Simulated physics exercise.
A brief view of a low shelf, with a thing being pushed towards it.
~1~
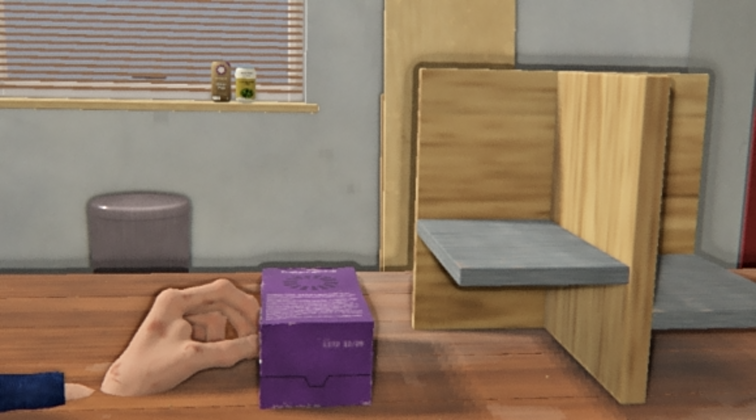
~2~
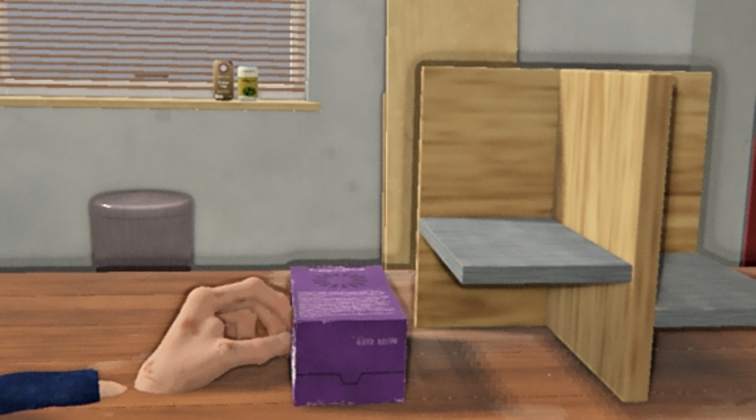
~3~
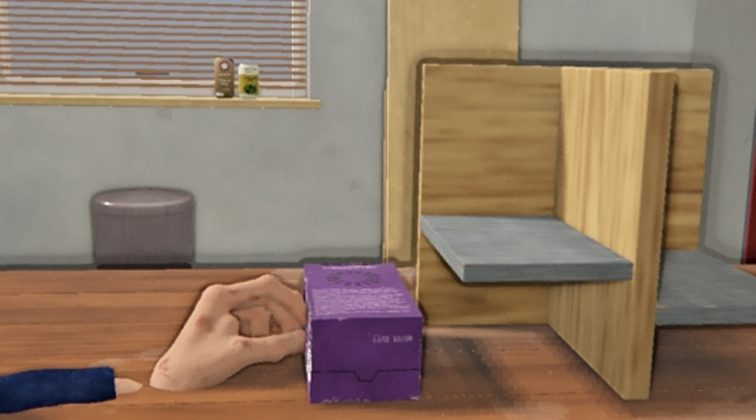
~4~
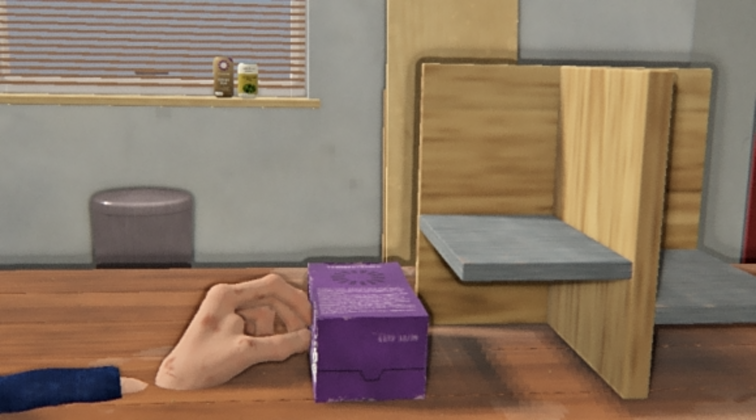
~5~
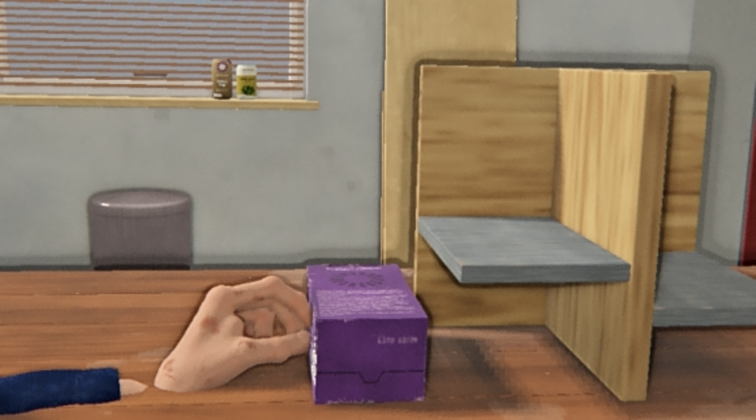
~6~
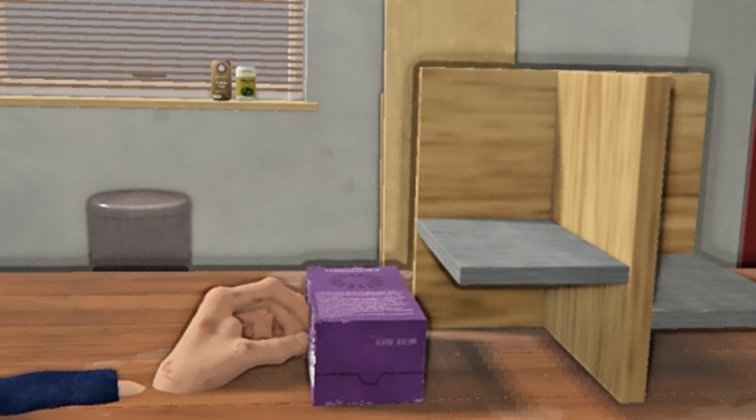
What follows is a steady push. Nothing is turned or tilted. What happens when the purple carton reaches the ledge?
It has clearance.
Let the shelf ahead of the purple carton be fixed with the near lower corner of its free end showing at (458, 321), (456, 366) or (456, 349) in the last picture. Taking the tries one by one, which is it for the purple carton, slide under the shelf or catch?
Enters; jams; jams.
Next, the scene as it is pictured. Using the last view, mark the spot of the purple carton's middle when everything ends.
When everything stops, it's near (489, 327).
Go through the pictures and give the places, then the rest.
Hand sliding it forward; purple carton (312, 330); shelf (595, 221), in the first picture.
Hand sliding it forward; purple carton (342, 328); shelf (598, 219), in the second picture.
Hand sliding it forward; purple carton (356, 325); shelf (599, 216), in the third picture.
Hand sliding it forward; purple carton (361, 324); shelf (598, 216), in the fourth picture.
Hand sliding it forward; purple carton (360, 326); shelf (596, 218), in the fifth picture.
Hand sliding it forward; purple carton (359, 328); shelf (595, 220), in the sixth picture.
Then, 0.34 s past the last view, purple carton sliding up to the opening near (405, 327).
Then, 0.54 s past the last view, purple carton part of the way in near (451, 327).
Finally, the purple carton clears the shelf, near (489, 327).
